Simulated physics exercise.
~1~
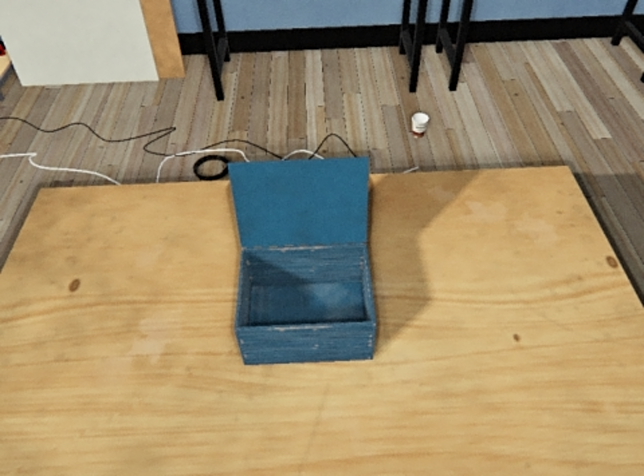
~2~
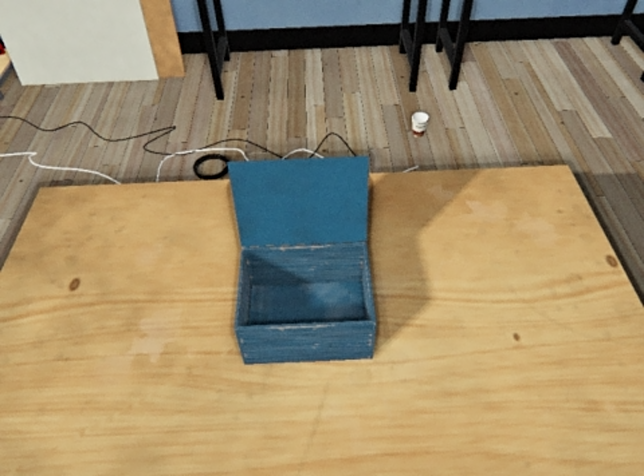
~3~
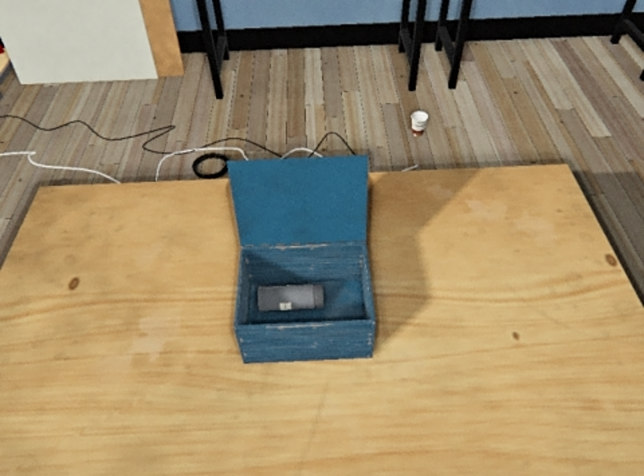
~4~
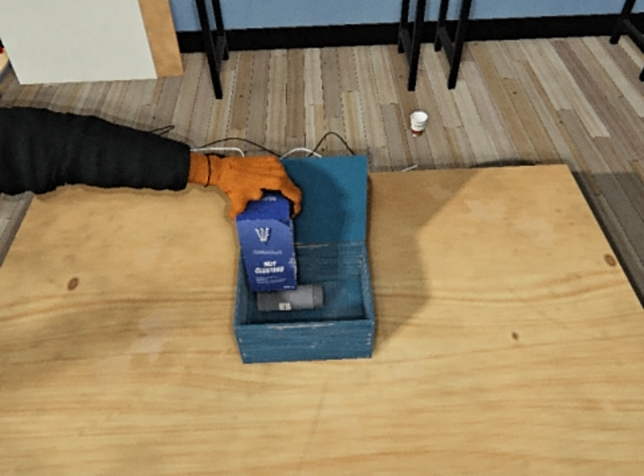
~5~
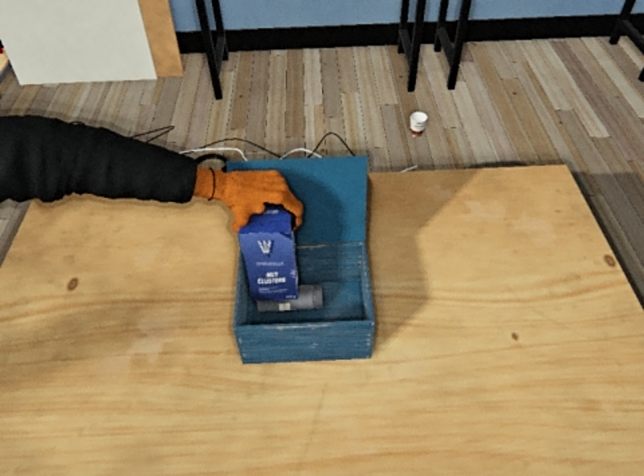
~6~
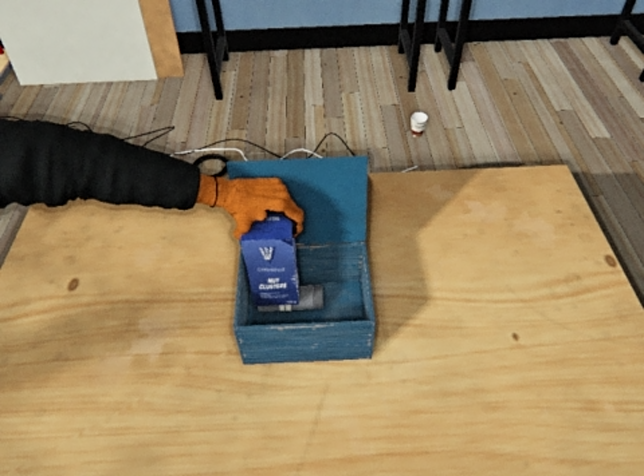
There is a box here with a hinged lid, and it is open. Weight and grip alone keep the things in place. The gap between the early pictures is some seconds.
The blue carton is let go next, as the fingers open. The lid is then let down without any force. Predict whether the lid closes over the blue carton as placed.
It does not close.
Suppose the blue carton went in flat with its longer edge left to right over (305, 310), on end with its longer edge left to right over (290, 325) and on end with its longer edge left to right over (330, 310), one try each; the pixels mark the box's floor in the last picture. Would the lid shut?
Attempt one, it settles down; attempt two, it is left gaping; attempt three, it is left gaping.
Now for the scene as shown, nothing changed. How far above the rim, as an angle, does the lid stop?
The answer is about 80 degrees.
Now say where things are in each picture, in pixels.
In the first frame, the last thing is not in view yet.
In the second frame, the last thing is not in view yet.
In the third frame, the last thing is not in view yet; grey shaker (291, 297).
The fourth frame shows on its way; blue carton (269, 243); grey shaker (291, 298).
The fifth frame shows on its way; blue carton (271, 254); grey shaker (290, 298).
The sixth frame shows in place under the hand; blue carton (272, 260).
Then, 1.20 s on from there, lid starting down; blue carton turned 11° from how it was put near (273, 252).
Then, 3.40 s on from there, lid 80° above the rim; blue carton turned 11° from how it was put near (273, 252).
In the end, lid 80° above the rim; left askew, blue carton; grey shaker unmoved. At the end, from the last picture's camera, blue carton near (273, 252).
